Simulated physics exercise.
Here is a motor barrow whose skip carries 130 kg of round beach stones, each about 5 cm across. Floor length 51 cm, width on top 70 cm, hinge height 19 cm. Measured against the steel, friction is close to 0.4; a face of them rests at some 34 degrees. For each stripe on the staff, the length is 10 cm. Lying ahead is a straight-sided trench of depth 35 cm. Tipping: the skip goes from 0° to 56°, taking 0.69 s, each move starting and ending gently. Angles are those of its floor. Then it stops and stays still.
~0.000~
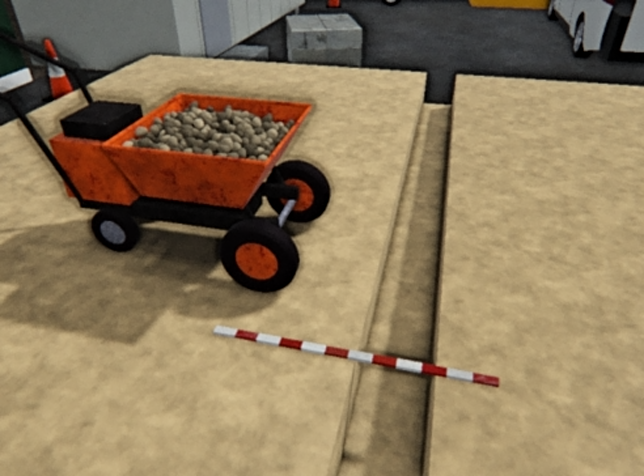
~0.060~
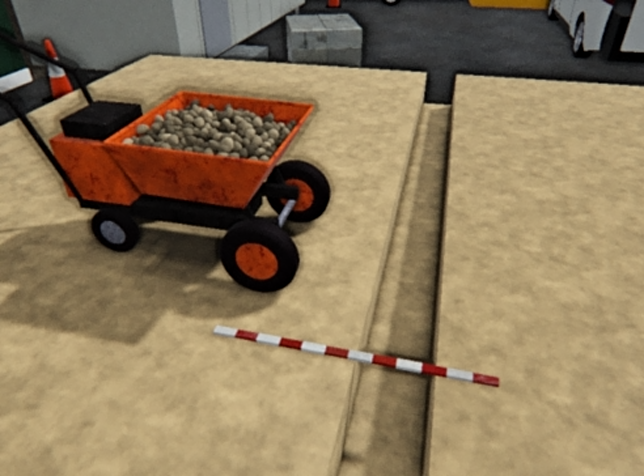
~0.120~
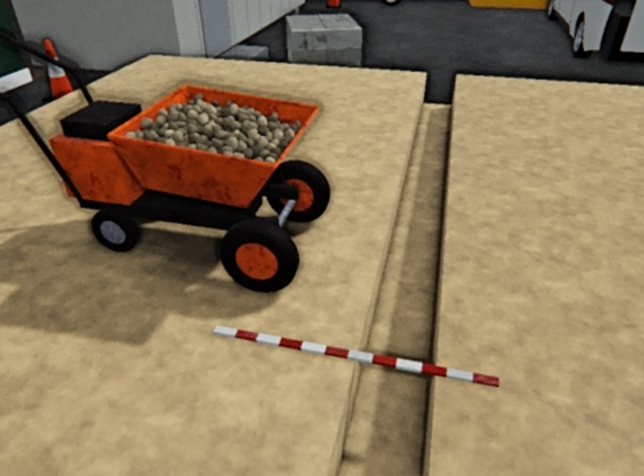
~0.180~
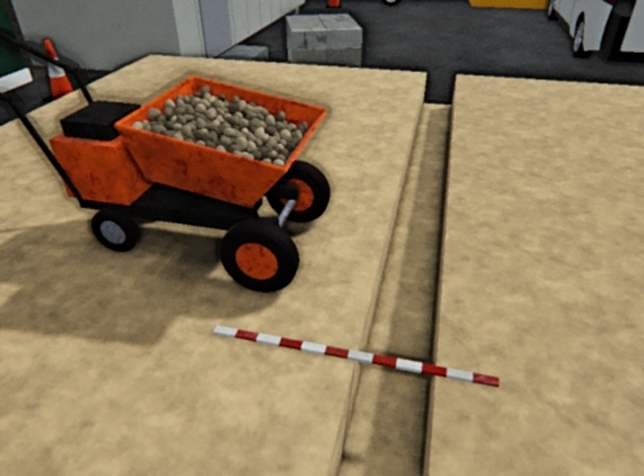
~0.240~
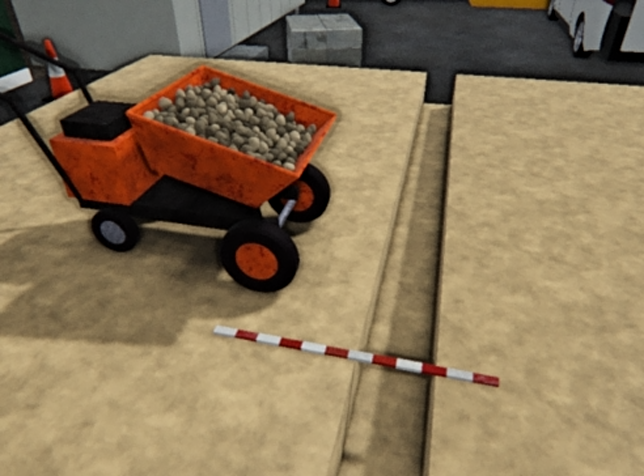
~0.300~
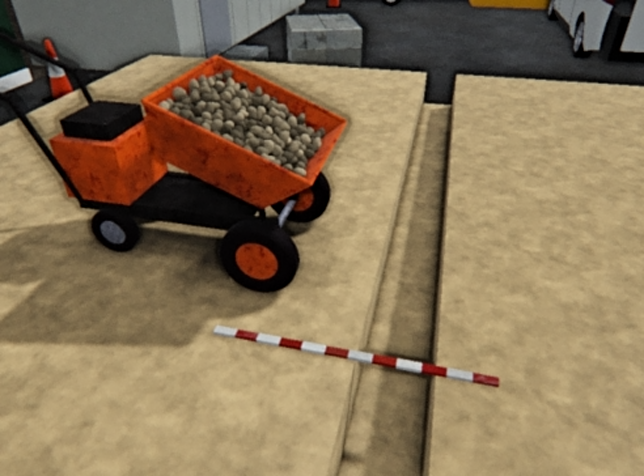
On sandy ground beside a narrow trench, an orange barrow's stone-filled skip tilts toward the right.
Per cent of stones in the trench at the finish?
About 44 %.
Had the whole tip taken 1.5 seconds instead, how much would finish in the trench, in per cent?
50 %.
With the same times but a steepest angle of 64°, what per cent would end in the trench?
Then close to 65 per cent.
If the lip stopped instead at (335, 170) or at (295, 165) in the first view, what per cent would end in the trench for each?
It comes to about 10 and 30 in a hundred.
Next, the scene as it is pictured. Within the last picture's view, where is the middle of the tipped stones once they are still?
Somewhere around (415, 315) in the last picture.
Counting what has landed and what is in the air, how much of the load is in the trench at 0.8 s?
10 per cent or so by then.
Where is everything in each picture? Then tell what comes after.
The skip is at 0°, its lip at (266, 164); the top of the load is at (197, 120), in the first picture.
The skip is at 1°, its lip at (268, 165); the top of the load is at (190, 117); the stones move at 0.3 m/s on average, in the second picture.
Lip at (275, 167), floor tilted 4°, highest stones at (189, 112); the stones move at 0.6 m/s on average, in the third picture.
Lip at (285, 171), floor tilted 9°, highest stones at (188, 105); the stones move at 0.8 m/s on average, in the fourth picture.
The skip is at 16°, its lip at (298, 177); the top of the load is at (199, 97); the stones move at 1.0 m/s on average, in the fifth picture.
The skip is at 23°, its lip at (311, 185); the top of the load is at (213, 86); the stones move at 1.1 m/s on average, in the sixth picture.
After 0.5 s the floor is at 48°; 100 % in the skip; the foremost stones are at (341, 187).
After 0.8 s the floor is at 56°; 88 % in the skip, 2 % short of the trench, 10 % in the trench; the foremost stones are at (413, 245).
After 1.1 s the floor is at 56°; 55 % in the skip, 2 % short of the trench, 31 % in the trench, 12 % past the trench; the foremost stones are at (533, 278).
After 3.1 s the floor is at 56°; 43 % in the skip, 44 % in the trench, 13 % past the trench; the foremost stones are past the picture's edge.
